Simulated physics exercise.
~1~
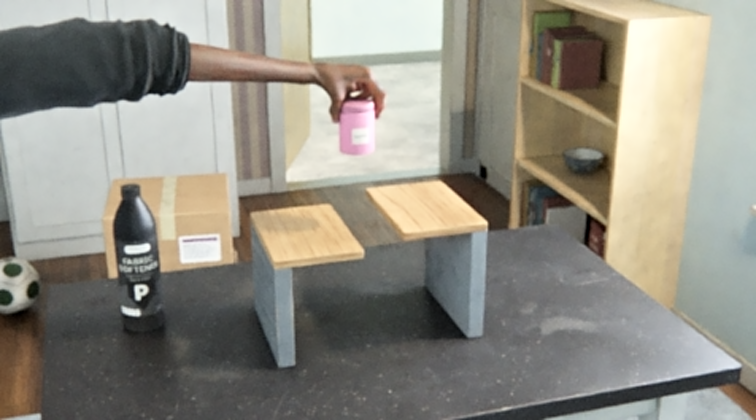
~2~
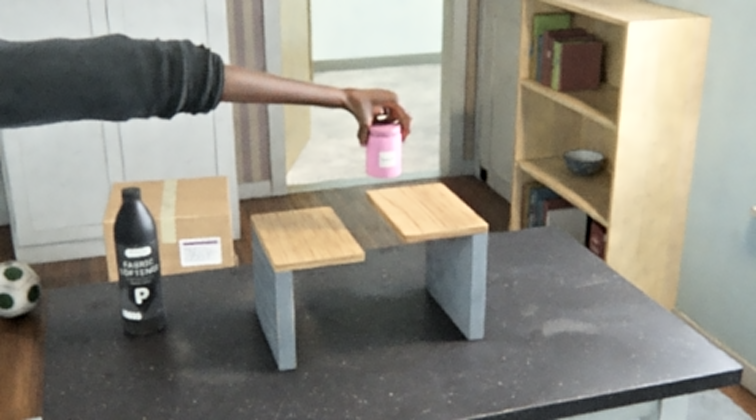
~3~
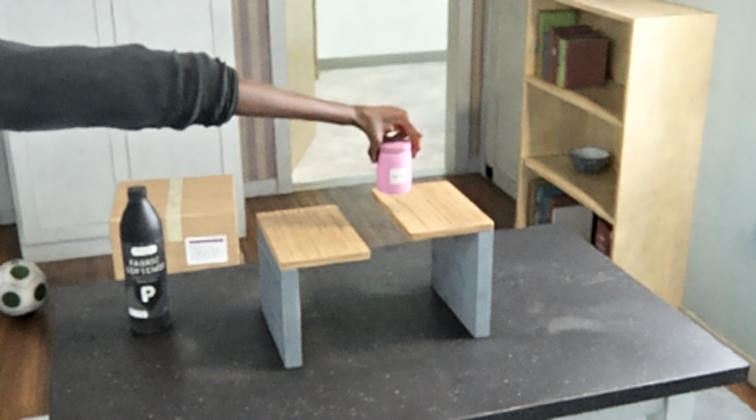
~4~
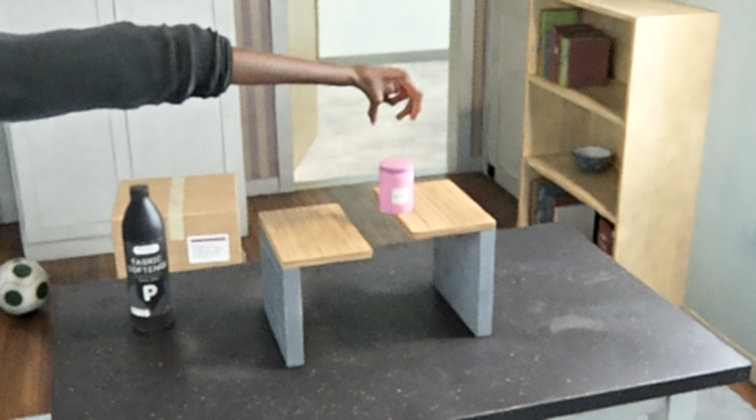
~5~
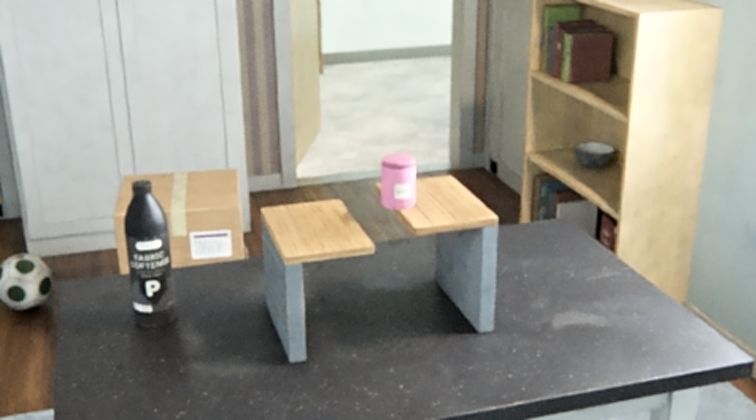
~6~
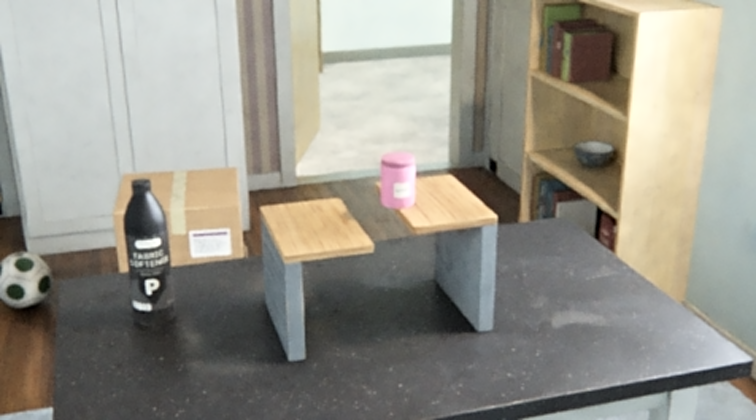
A hand lowering a pink jar onto the inner edge of the right wooden-topped support, releasing it and leaving it standing upright.
